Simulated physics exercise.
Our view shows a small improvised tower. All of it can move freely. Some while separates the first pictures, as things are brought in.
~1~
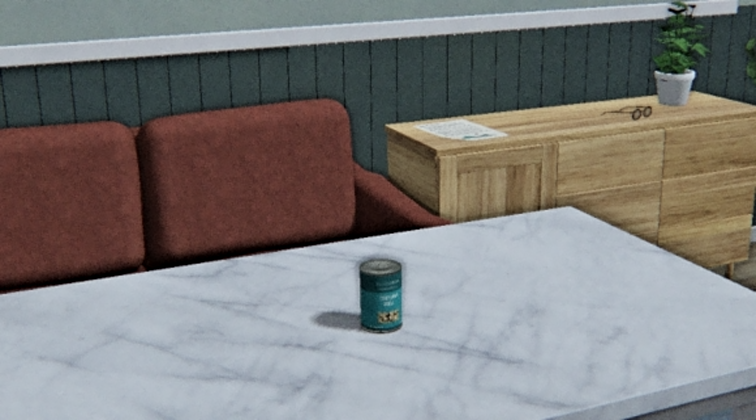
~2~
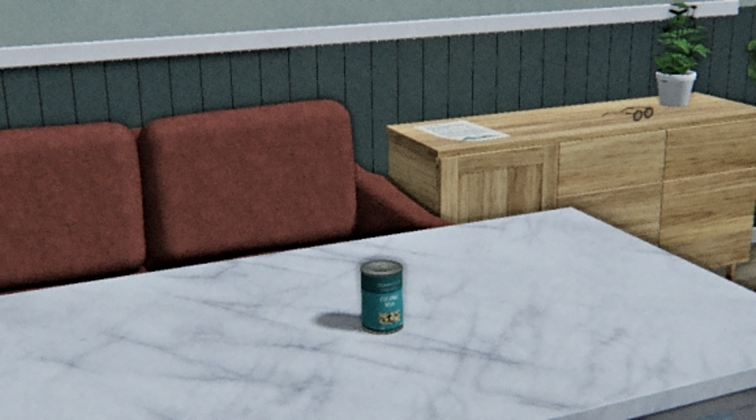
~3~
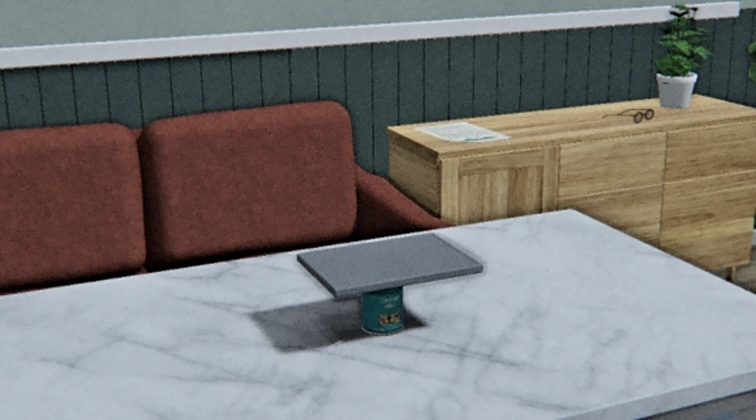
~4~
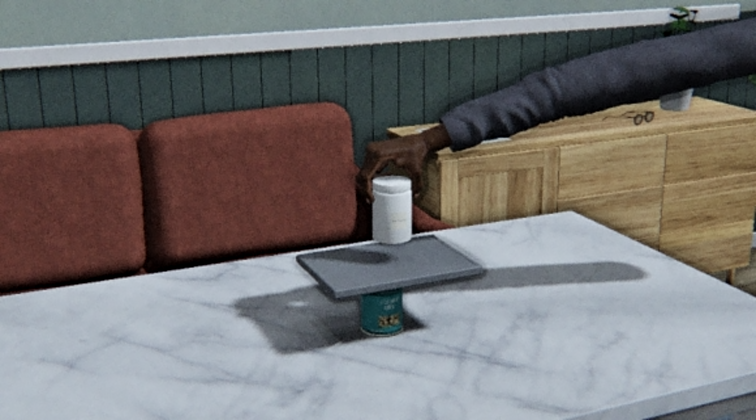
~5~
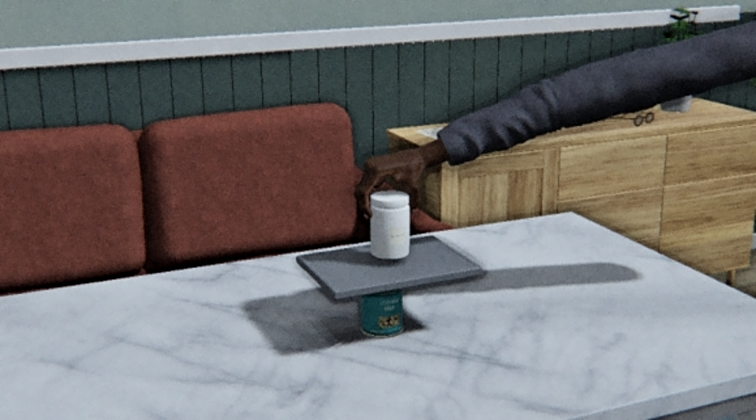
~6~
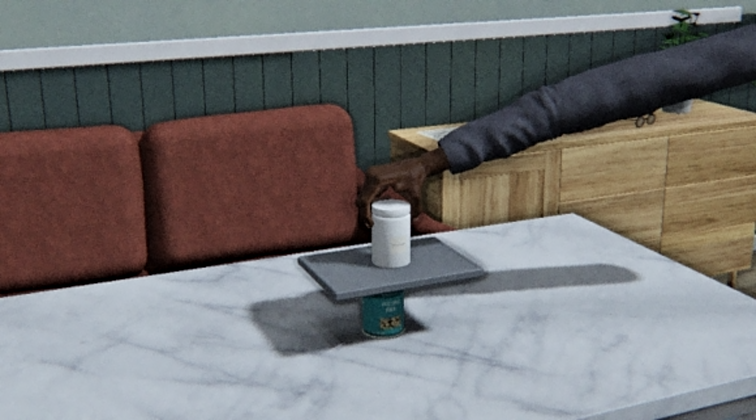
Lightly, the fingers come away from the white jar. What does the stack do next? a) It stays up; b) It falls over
Answer: A.
Then, 0.40 s later than the last frame, all is still.
Then, 1.10 s later than the last frame, things are still on the move.
Then, 1.70 s later than the last frame, as before.
When it is over, all 3 as before. End places, in pixels of the last picture, white jar near (391, 234). The stack stays up.
